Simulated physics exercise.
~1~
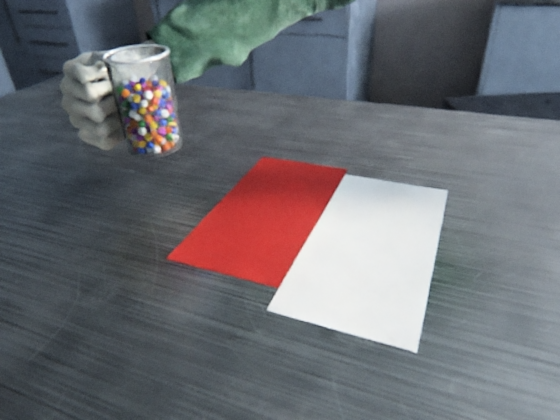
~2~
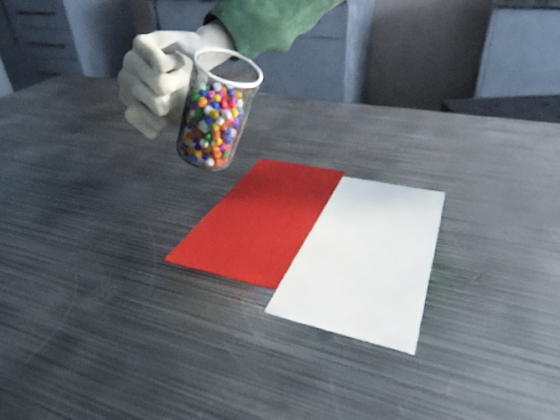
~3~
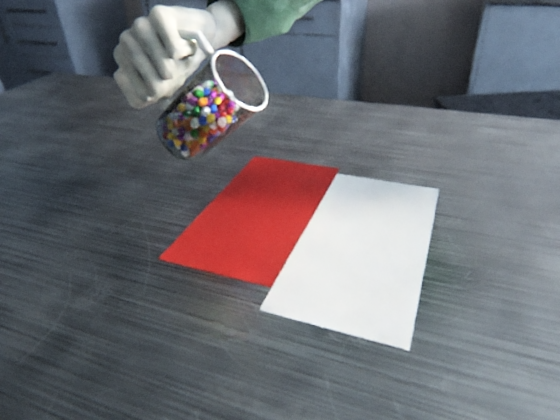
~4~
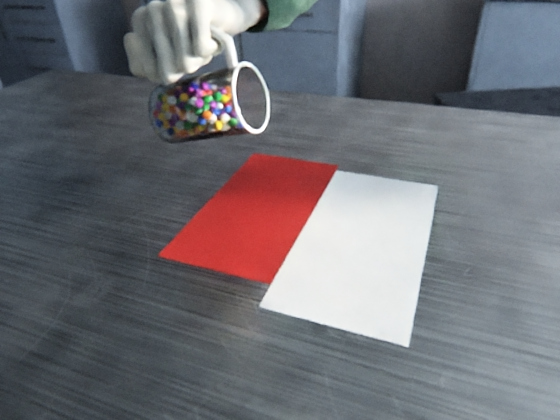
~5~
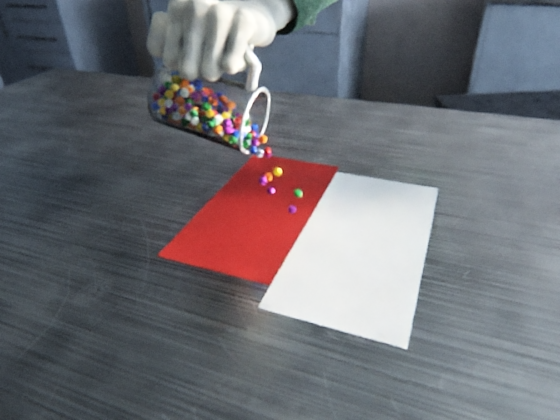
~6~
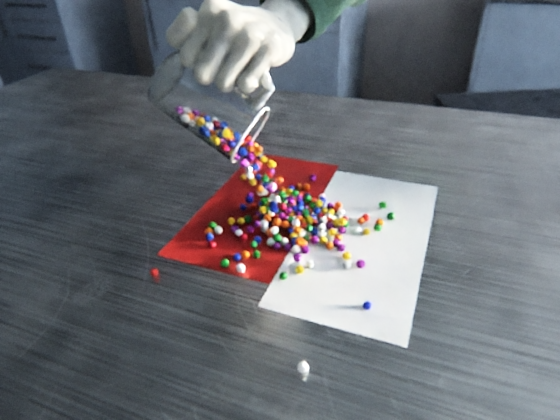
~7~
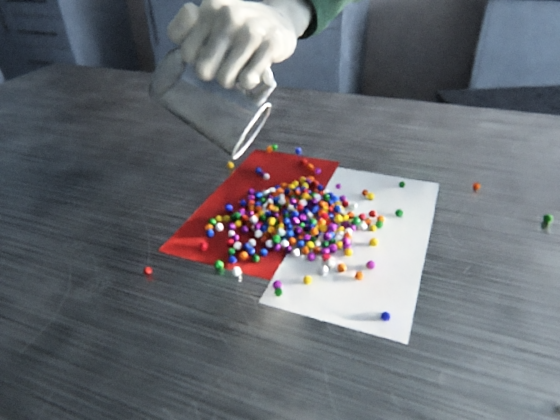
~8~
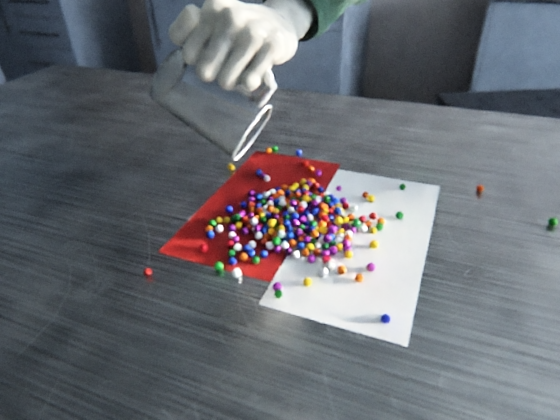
Plastic beads pouring from a clear cup tipped by a gloved hand, scattering across red and white mats, a few rolling beyond.
